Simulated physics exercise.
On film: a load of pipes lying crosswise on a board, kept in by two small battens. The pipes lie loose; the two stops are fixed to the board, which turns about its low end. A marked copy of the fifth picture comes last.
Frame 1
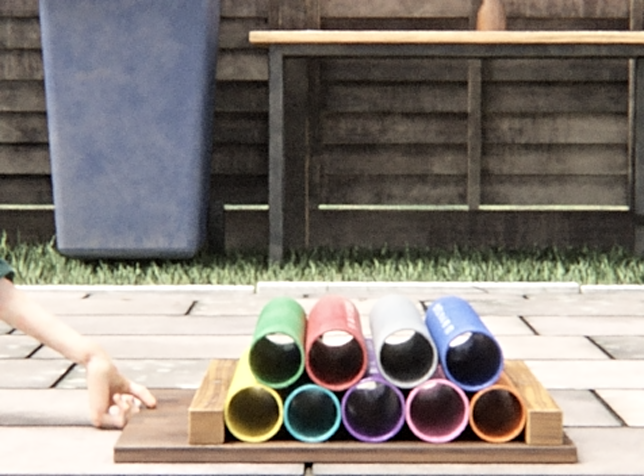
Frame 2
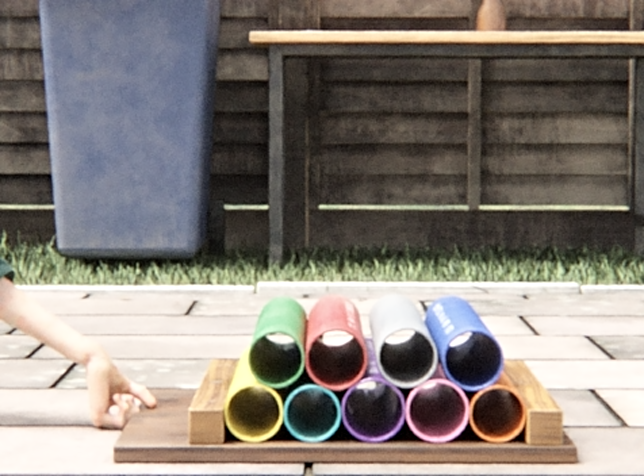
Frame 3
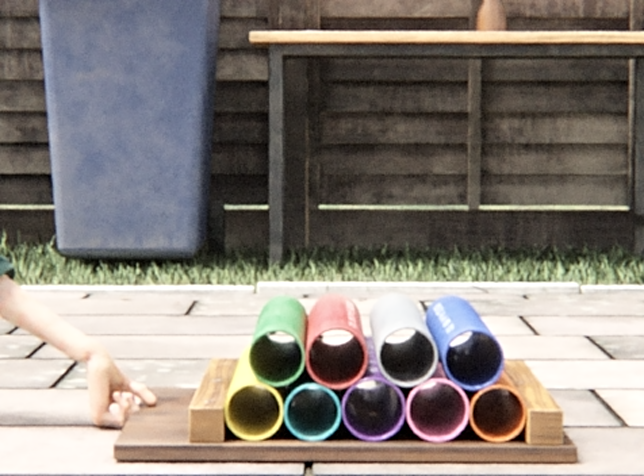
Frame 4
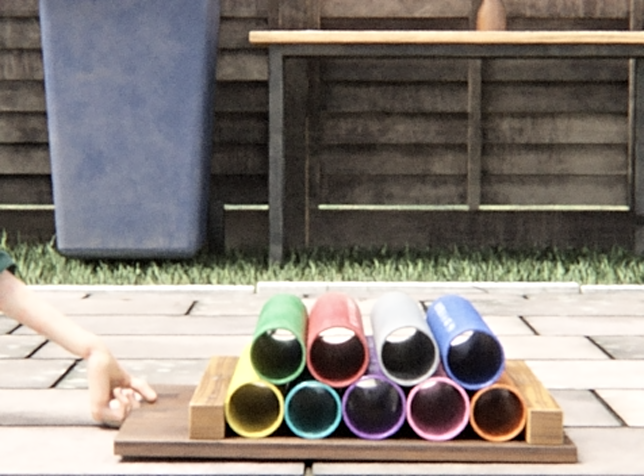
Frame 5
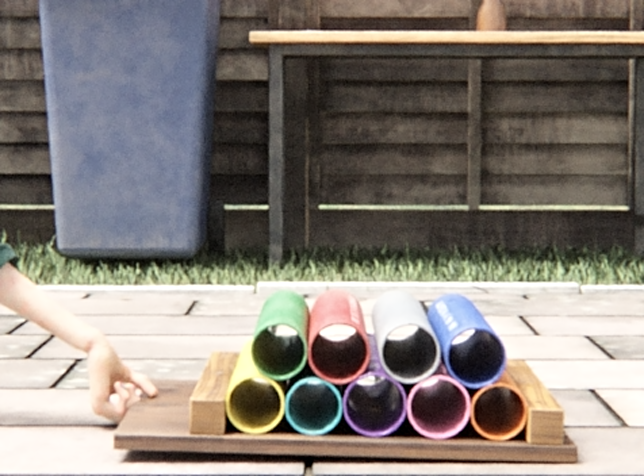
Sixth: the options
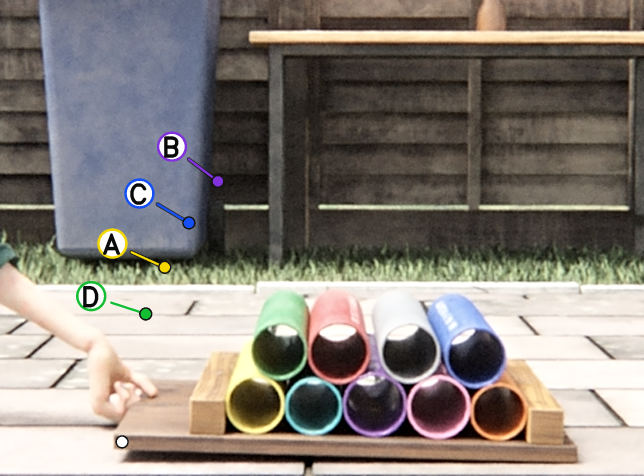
On a paved patio, a hand at the left slightly raised that end of a wooden board, and the colourful pipes stacked between two small battens tilted a little with it.
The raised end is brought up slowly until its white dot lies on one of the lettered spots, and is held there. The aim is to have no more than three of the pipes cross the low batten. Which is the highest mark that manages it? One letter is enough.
At most to A.
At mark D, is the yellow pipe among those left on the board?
Yes.
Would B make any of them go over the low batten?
Yes, at B.
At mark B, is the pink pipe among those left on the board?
Yes, with B.
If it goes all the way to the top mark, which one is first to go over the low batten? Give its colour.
The blue one.
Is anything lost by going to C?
Yes.
On the marked copy, A at (165, 267); B at (218, 182); C at (189, 223); D at (146, 314); the white dot at (122, 442).
Taking A. A third of the way, board at 16°.
Two thirds of the way, board at 24°.
When it is over, board at 24°, one over the low batten (blue).
As for the rest, B four over the low batten (grey, blue, red, green); C four over the low batten (grey, blue, red, green); D none over the low batten.
